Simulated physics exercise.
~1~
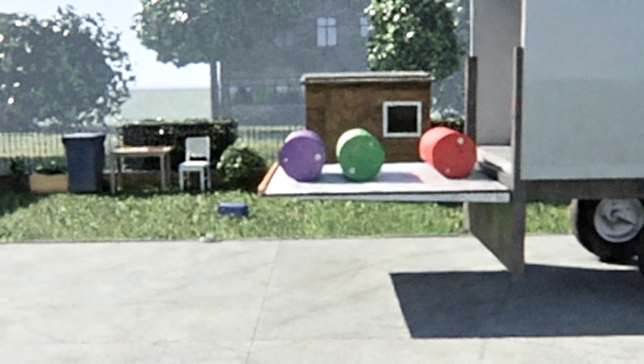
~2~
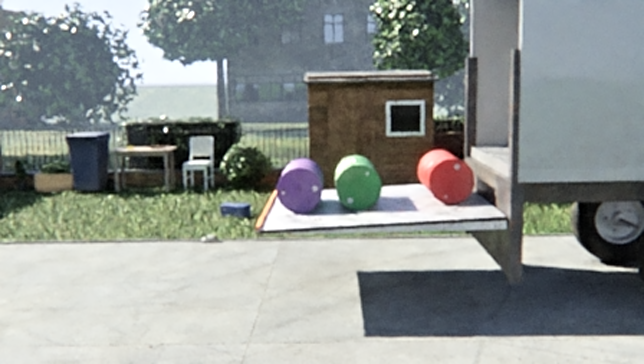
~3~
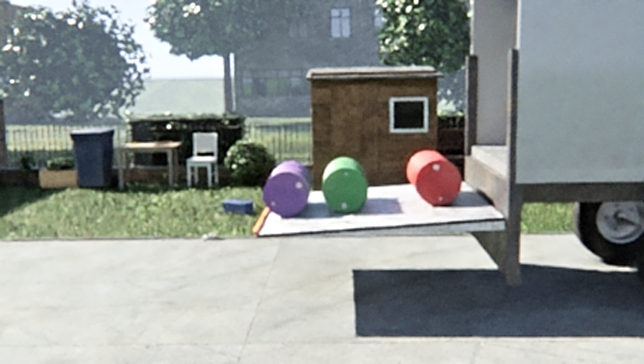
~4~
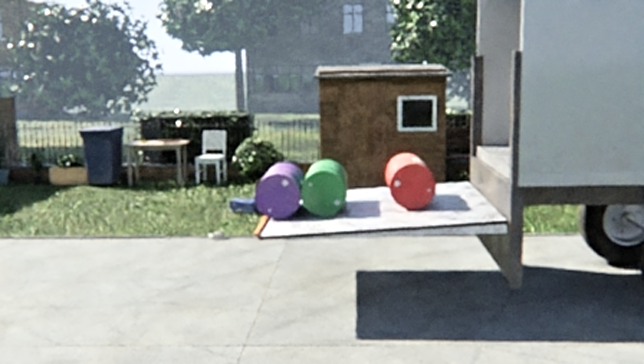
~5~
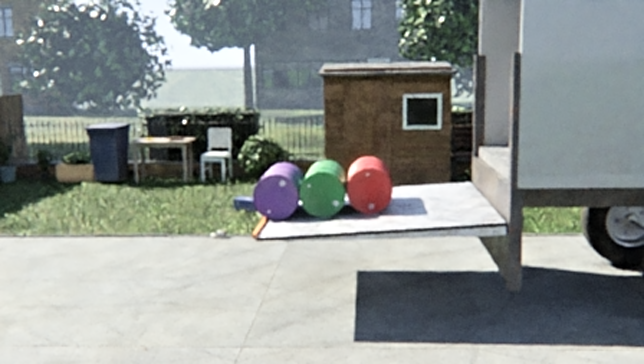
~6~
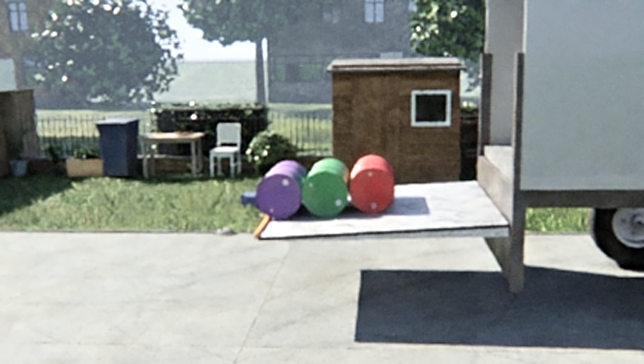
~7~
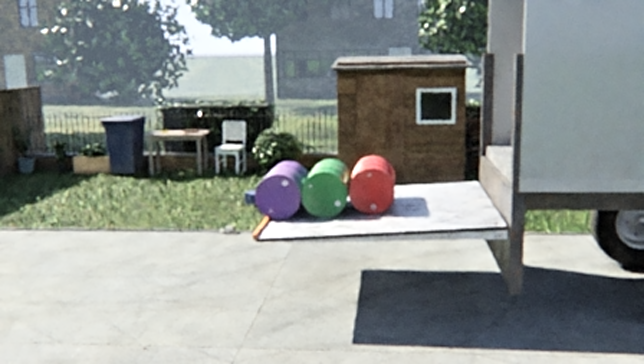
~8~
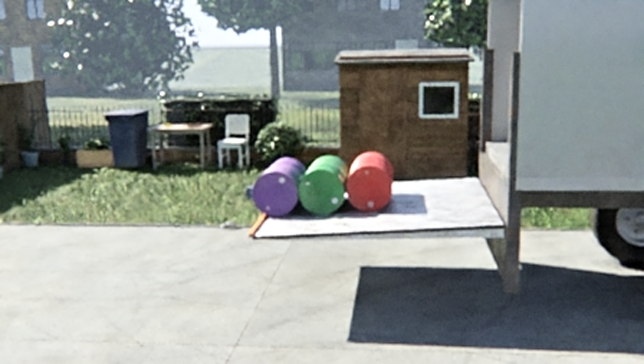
To begin with, a purple, a green and a red drum sit spaced out on the raised lift plate behind a lorry, with a shed, a table and a chair on the grass beyond. The plate lowers a little and tips down towards its left end, where there is an orange roll stop. All three drums roll left, the purple one leading and coming to rest by the stop, with the green one settling against it. The red drum rolls across the wider gap and closes up beside the green. At the end, all three rest in a row on the plate, none having gone over the stop.
